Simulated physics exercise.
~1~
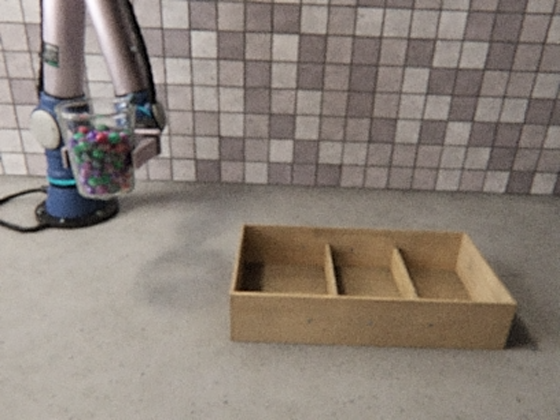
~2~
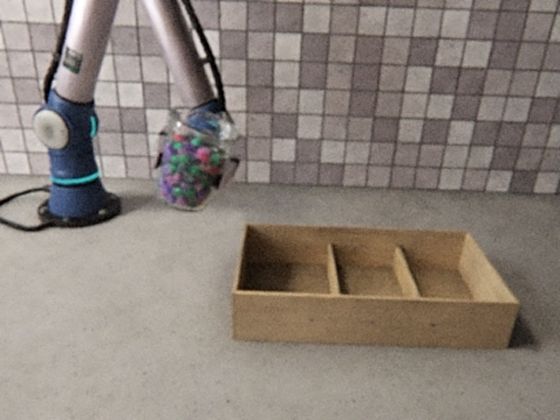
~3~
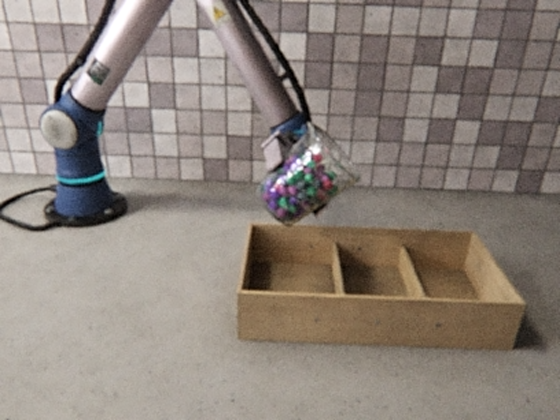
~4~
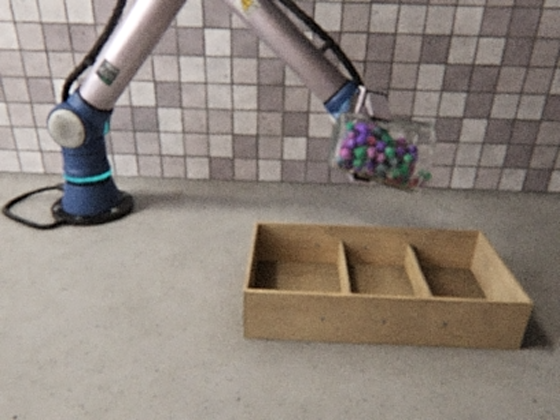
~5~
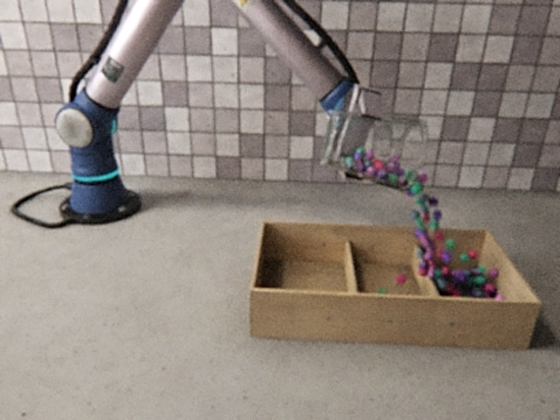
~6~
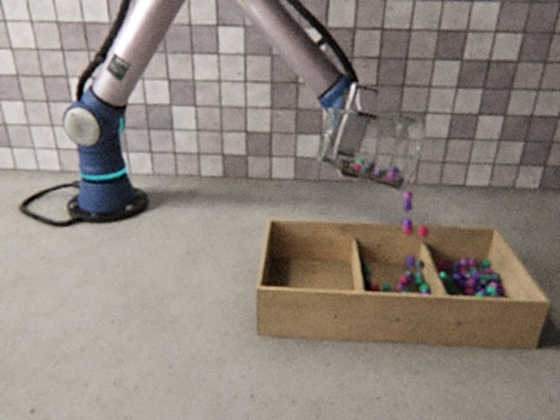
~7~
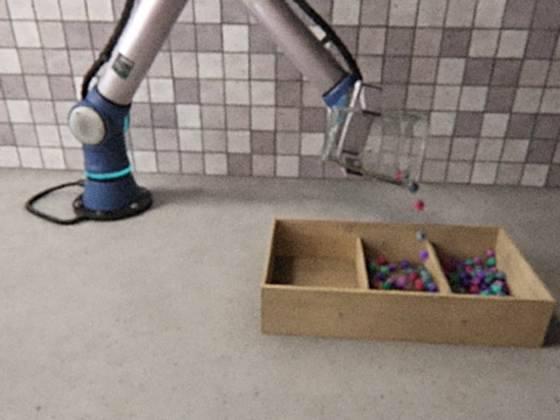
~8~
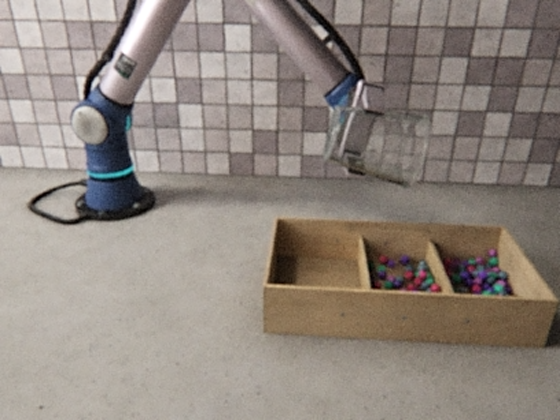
At first, a robot arm holds a clear beaker full of small, round, colorful sweets upright, to the left of an open wooden box with three compartments on a gray tabletop. The arm swings the beaker right, tipping it steadily as it nears the box. Once the beaker is on its side above the box, sweets stream into the right compartment, with a few landing in the middle. The beaker then draws back slightly to the left, and the thinning trickle falls into the middle compartment. Finally, the beaker hangs empty, most sweets lie in the right compartment, fewer in the middle, and the left stays bare.
